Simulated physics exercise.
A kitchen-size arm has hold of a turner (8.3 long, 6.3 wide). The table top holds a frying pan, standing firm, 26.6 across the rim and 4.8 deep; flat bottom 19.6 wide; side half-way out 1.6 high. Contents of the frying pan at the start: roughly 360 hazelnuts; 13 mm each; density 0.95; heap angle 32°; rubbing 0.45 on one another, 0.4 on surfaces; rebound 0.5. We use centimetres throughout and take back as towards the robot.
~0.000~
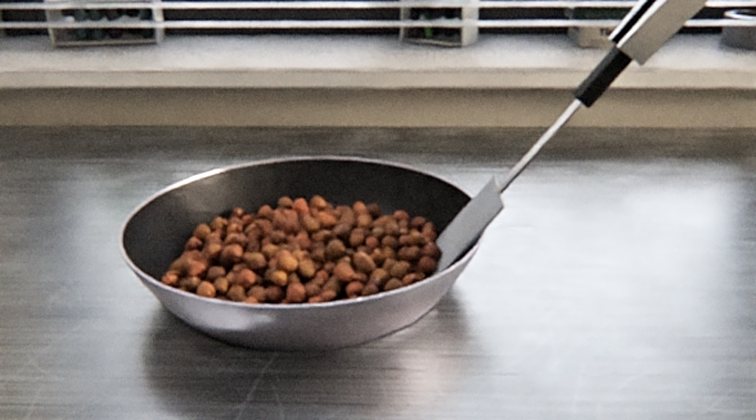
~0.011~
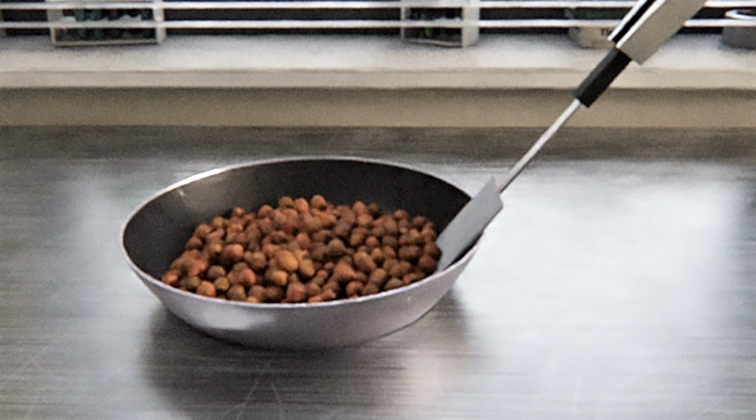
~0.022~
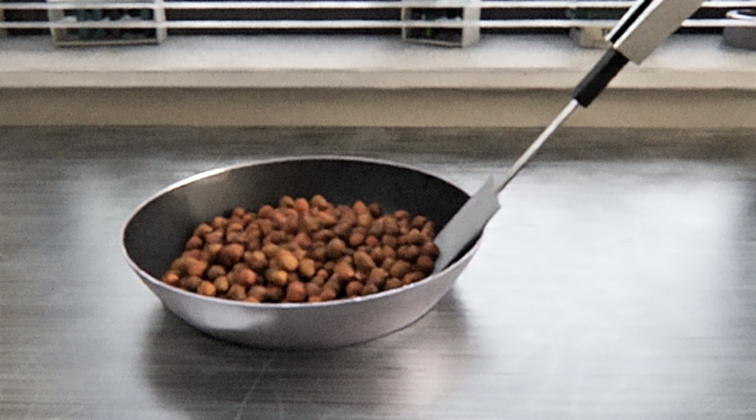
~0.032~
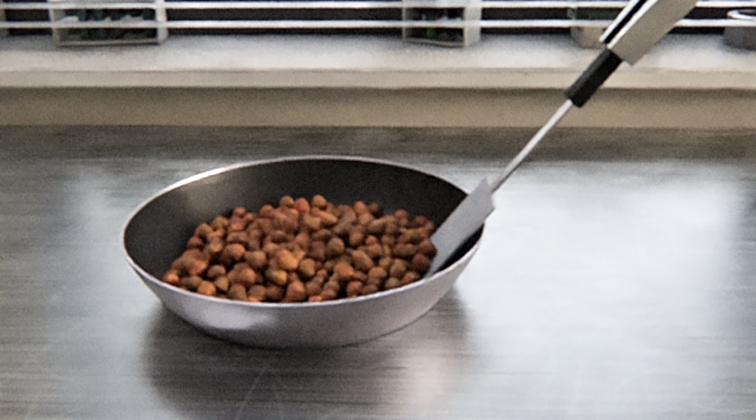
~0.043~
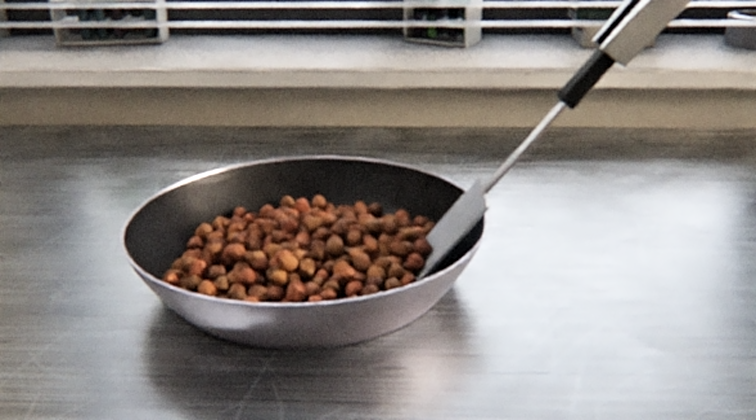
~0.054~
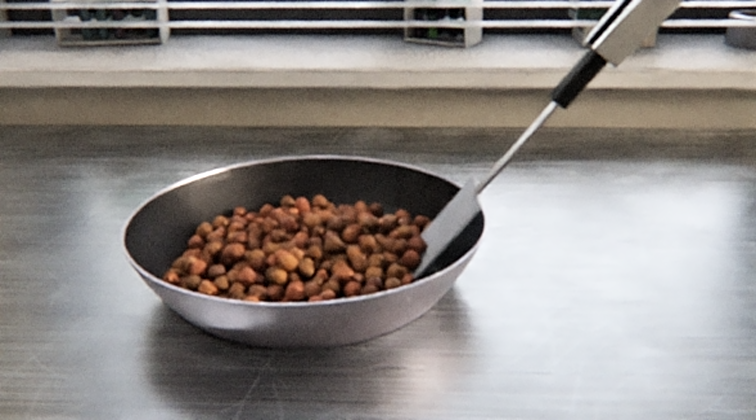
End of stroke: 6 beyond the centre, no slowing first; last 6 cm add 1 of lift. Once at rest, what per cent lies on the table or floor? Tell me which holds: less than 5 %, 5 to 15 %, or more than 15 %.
Less than 5 % holds.
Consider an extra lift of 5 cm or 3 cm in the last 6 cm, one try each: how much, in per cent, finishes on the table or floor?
I'd put it near 0 in a hundred, then near 0 in a hundred.
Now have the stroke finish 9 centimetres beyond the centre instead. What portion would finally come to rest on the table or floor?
Changed stop: Approx. 0 %.
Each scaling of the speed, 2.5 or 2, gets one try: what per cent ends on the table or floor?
The two tries give about 10 and 5 in a hundred.
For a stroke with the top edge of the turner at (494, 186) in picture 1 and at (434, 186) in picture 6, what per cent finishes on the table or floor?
Some 10 per cent.
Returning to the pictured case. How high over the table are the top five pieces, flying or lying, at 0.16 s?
Around 5 cm above the table.
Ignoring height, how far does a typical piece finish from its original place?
It works out to roughly 2 cm.
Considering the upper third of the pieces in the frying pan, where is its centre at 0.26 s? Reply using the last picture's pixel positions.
Around (261, 240).
After 0.16 s, sloping 52°, highest piece 5 above the table; 363 in the frying pan.
After 0.26 s, sloping 52°, highest piece 6 above the table; 363 in the frying pan.
After 0.51 s, sloping 52°, highest piece 5 above the table; 362 in the frying pan, 1 on the blade or in flight.
After 1.56 s, sloping 52°, highest piece 5 above the table; 362 in the frying pan, 1 on the table or floor.
At rest, 362 in the frying pan, 1 on the table or floor. That is 0 % on the table or floor.
